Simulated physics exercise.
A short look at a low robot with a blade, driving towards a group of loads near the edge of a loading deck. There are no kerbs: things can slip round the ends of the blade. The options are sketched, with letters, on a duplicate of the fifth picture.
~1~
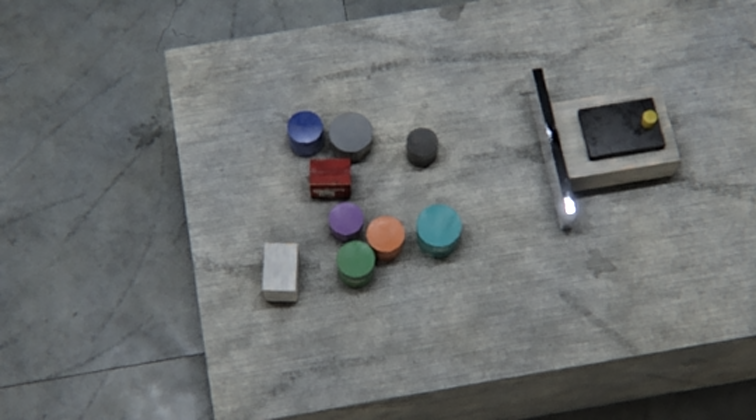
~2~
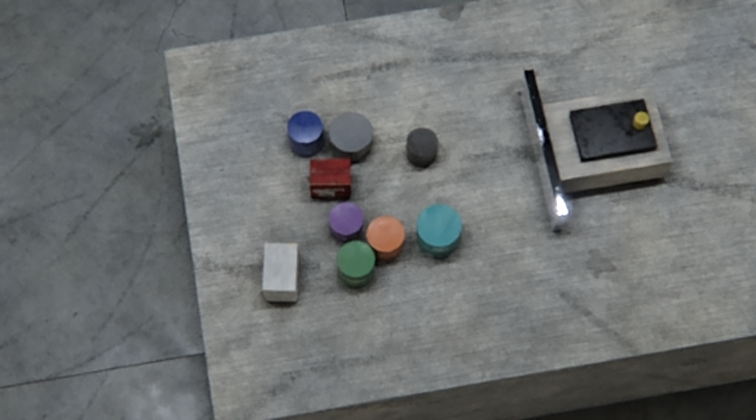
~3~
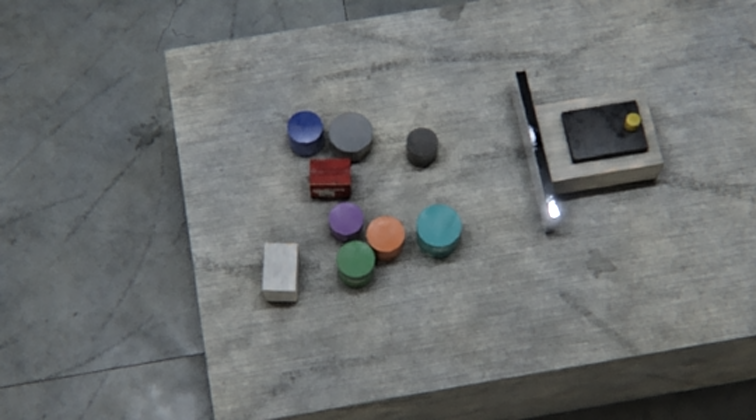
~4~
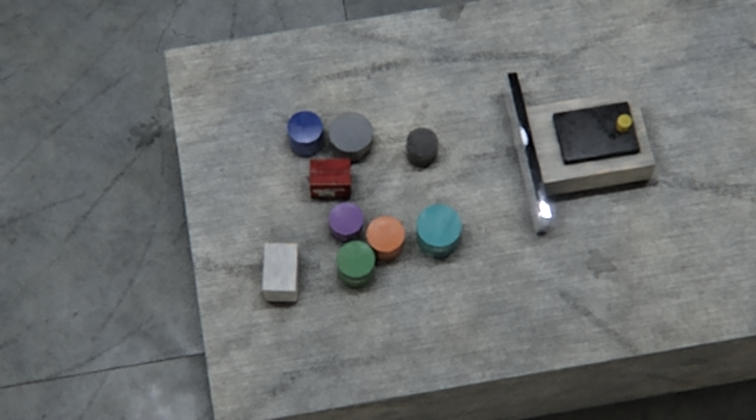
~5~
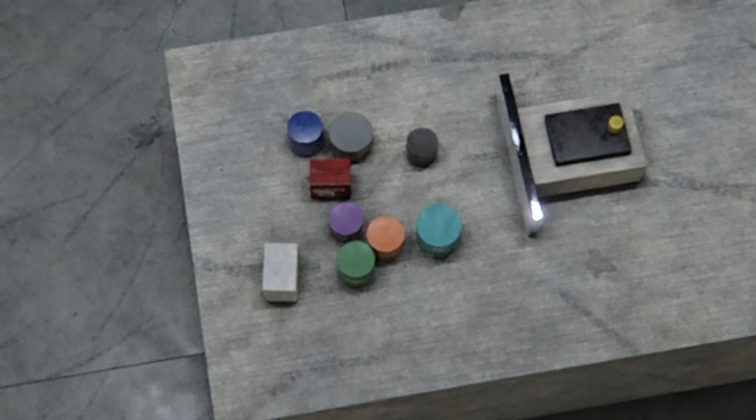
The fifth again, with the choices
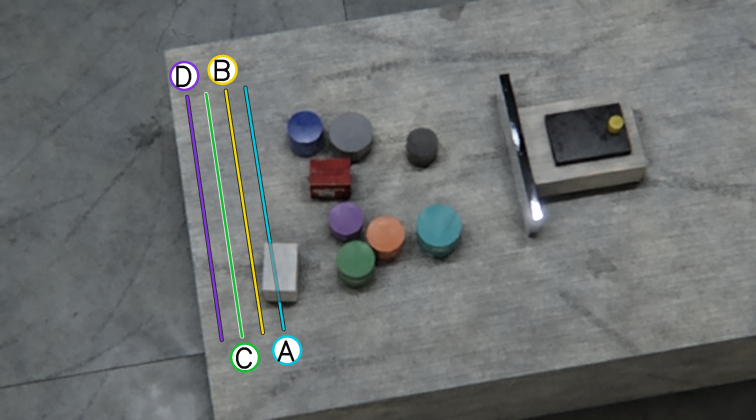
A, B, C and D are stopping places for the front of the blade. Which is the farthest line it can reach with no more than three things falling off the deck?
It should halt at C.
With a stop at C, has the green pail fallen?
No.
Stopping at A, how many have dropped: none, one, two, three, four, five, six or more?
By then, none.
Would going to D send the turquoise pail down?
Yes.
On the marked copy, A at (264, 205); B at (244, 208); C at (223, 211); D at (204, 214).
Taking C. A third of the way, robot (477, 152); green pail (343, 272); purple pail (332, 218).
Two thirds of the way, robot (371, 169); blue canister (233, 129); white crate (260, 278).
When it is over, robot (287, 182); blue canister over the edge; orange pail over the edge; two fallen.
As for the rest, A is within the limit but short; B is within the limit but short; D drops seven.
